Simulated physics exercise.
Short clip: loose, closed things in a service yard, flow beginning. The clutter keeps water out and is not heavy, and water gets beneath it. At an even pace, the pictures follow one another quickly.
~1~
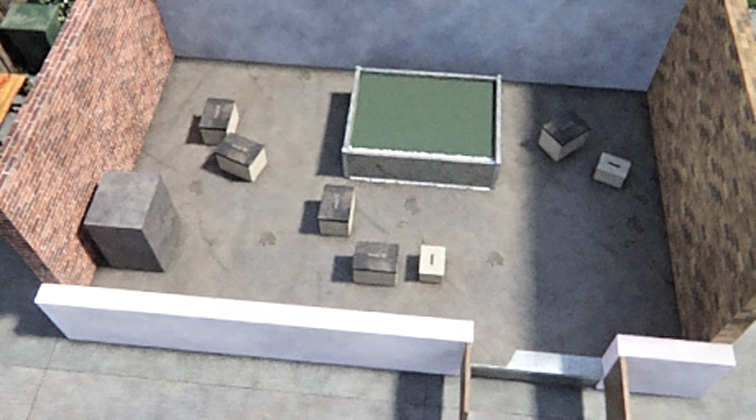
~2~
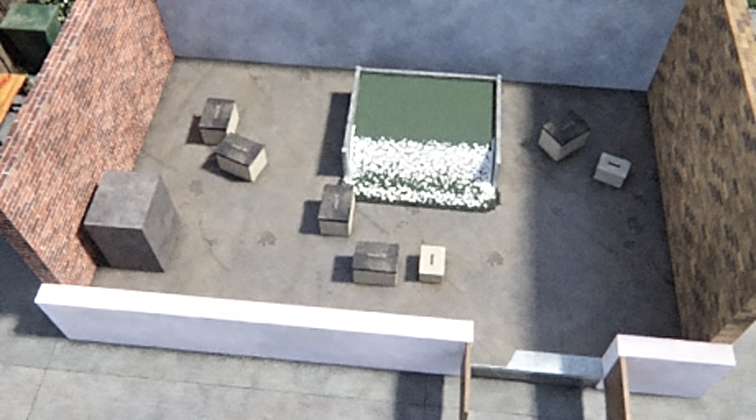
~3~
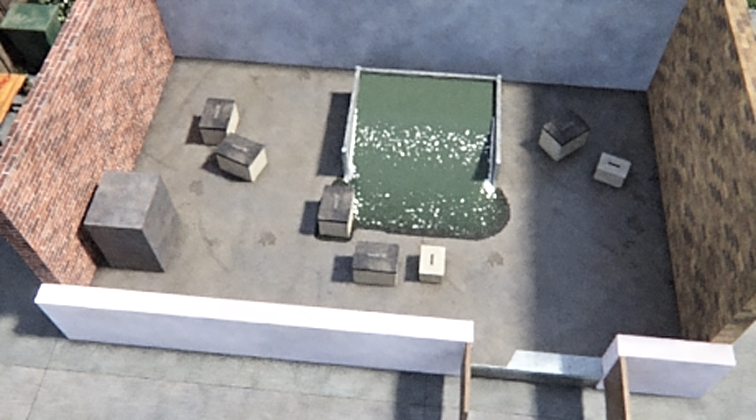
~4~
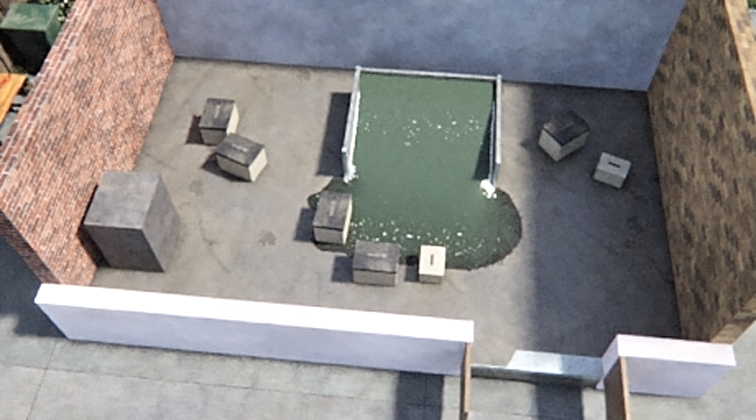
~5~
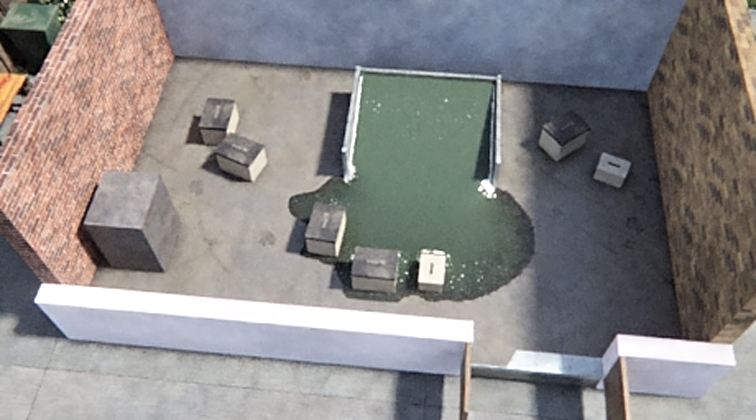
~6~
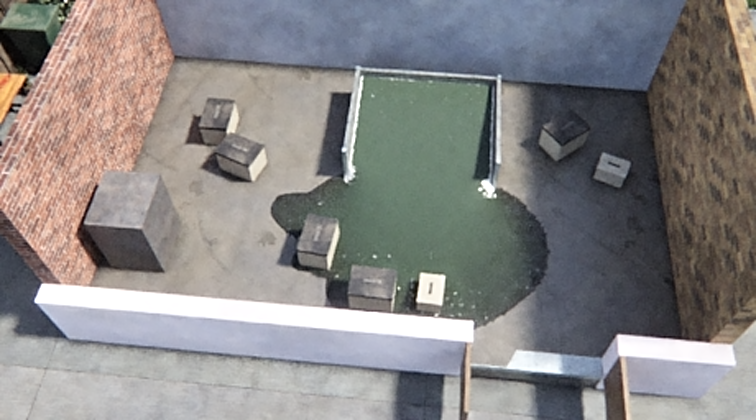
In a walled yard, green water pours from a tank and shifts three nearby boxes.
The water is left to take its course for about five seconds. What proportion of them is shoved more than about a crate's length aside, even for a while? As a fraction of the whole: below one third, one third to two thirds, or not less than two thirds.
A third to two thirds of the things get pushed well away.
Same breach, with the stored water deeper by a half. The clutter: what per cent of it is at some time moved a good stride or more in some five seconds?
Near 90 per cent of the loose things.
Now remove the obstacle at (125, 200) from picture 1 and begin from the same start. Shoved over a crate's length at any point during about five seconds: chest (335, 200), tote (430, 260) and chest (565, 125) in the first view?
So, one at a time, the first got displaced, the next got displaced and the last didn't go far.
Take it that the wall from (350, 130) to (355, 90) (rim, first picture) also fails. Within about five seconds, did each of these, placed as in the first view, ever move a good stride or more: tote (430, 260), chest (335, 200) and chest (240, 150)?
Lab note - in sequence: Did not travel far; did not travel far; travelled far enough.
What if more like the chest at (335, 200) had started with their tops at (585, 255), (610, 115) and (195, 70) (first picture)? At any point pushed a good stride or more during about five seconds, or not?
One after the other: Moved that far, short of that, under that.
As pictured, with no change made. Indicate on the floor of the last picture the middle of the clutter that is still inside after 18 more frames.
In the last view, somewhere about (336, 195).
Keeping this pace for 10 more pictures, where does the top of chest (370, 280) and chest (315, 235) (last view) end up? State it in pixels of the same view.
About (319, 293) and (204, 277).
A moment on, 3 of 7 are well off their spots; 2 afloat.
Next, 3 of 7 are well off their spots; 3 afloat.
Later, 3 of 7 are well off their spots; 2 afloat.
In the end, 4 of 7 are well off their spots, and 4 have been at some point; 2 afloat.
